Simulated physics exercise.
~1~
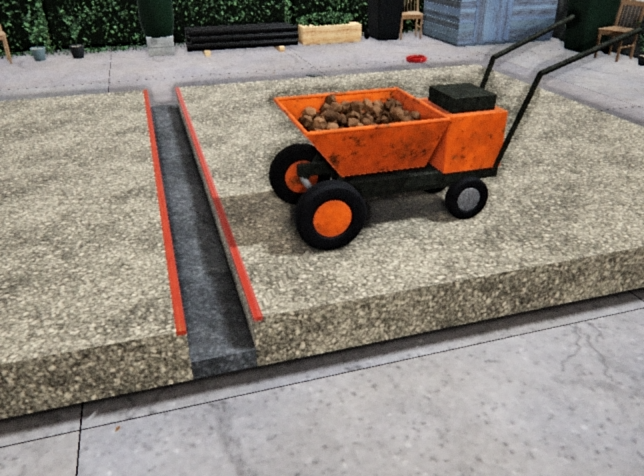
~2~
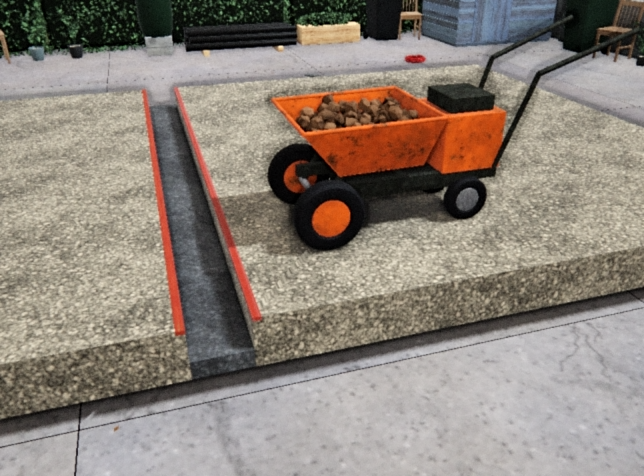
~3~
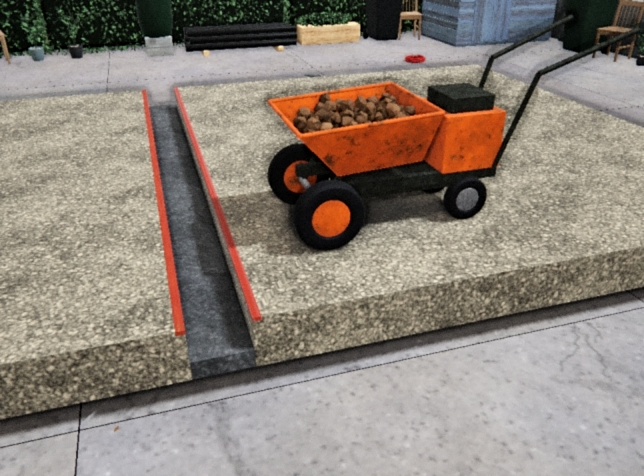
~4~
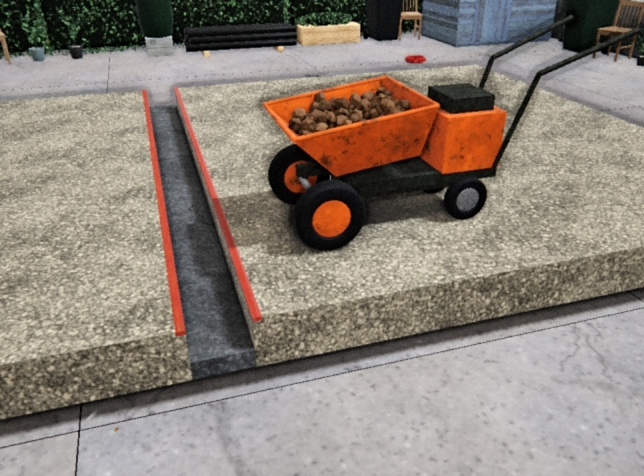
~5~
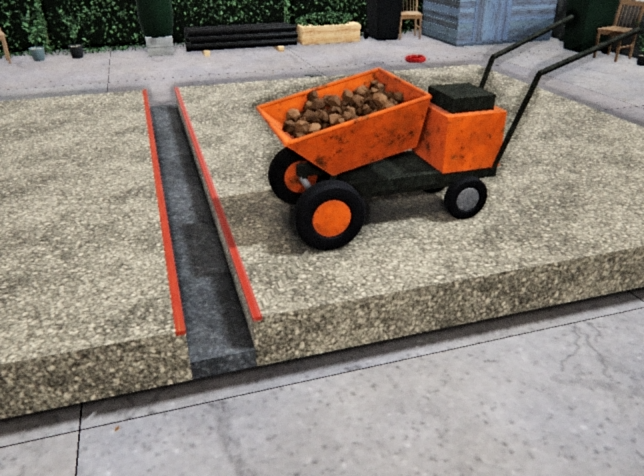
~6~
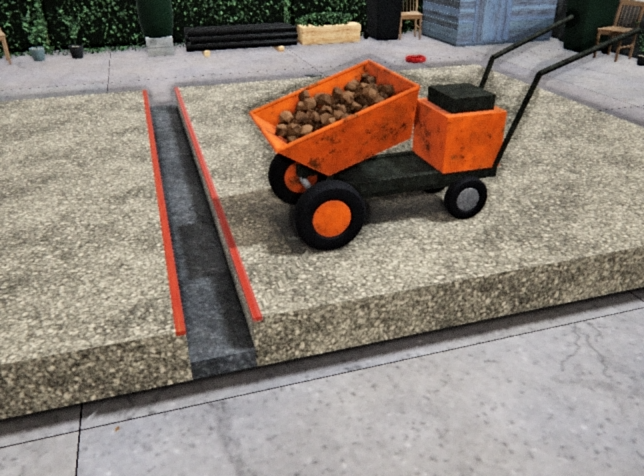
In a paved yard backed by a green hedge and a blue-grey shed, a fixed view looks slightly down on a raised, gravel-textured platform. An orange powered barrow with black handles stands right of a narrow dark trench edged with red boards, its skip loaded with brown clods. The skip tilts gradually towards the trench, its rear rising, while the wheels and the load within stay put.
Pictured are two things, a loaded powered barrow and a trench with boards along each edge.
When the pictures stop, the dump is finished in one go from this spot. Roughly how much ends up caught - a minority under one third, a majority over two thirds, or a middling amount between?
Okay, so the amount in the trench ends beyond the two-thirds mark.
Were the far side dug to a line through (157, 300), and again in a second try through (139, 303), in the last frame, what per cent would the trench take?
In order: Near 100, then 100 percent.
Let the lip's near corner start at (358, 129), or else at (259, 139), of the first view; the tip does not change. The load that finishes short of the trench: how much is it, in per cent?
In order: About 40 % and 0 %.
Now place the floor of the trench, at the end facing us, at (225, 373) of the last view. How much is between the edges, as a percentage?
100 per cent, roughly.
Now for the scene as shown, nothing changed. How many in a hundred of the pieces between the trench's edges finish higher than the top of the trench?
My estimate would be close to 15 per cent.
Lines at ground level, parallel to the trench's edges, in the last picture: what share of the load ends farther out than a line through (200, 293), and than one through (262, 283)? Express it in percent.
Estimate: 30 %, then 100 %.
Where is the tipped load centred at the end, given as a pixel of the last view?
It settles centred around (200, 253).
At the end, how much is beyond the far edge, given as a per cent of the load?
Result: Some 5 % of the load.
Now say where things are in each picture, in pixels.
In the first picture, lip of the skip at (307, 134), level; top of the load at (354, 118), clay clods; first edge of the trench at (247, 284); far edge at (176, 296), the trench under half as wide as the skip, and about half as deep as wide.
In the second picture, lip of the skip at (304, 135), level; top of the load at (352, 117).
In the third picture, lip of the skip at (300, 137), tipped barely; top of the load at (370, 109).
In the fourth picture, lip of the skip at (294, 140), tipped a little; top of the load at (376, 112).
In the fifth picture, lip of the skip at (286, 144), tipped a little; top of the load at (369, 107).
In the sixth picture, lip of the skip at (277, 151), tipped clearly; top of the load at (376, 99); first edge of the trench at (246, 285); far edge at (175, 297).
Soon after the last picture, skip tipped steeply; all in the skip.
A little later, skip tipped right over; most in the skip; a small part in or heaped over the trench; a stray few falling.
Later still, skip tipped right over; a small part in the skip; a stray few short of the trench; most in or heaped over the trench; a stray few beyond it.
By the end, skip tipped right over; a small part short of the trench; nearly all in or heaped over the trench; a small part beyond it.
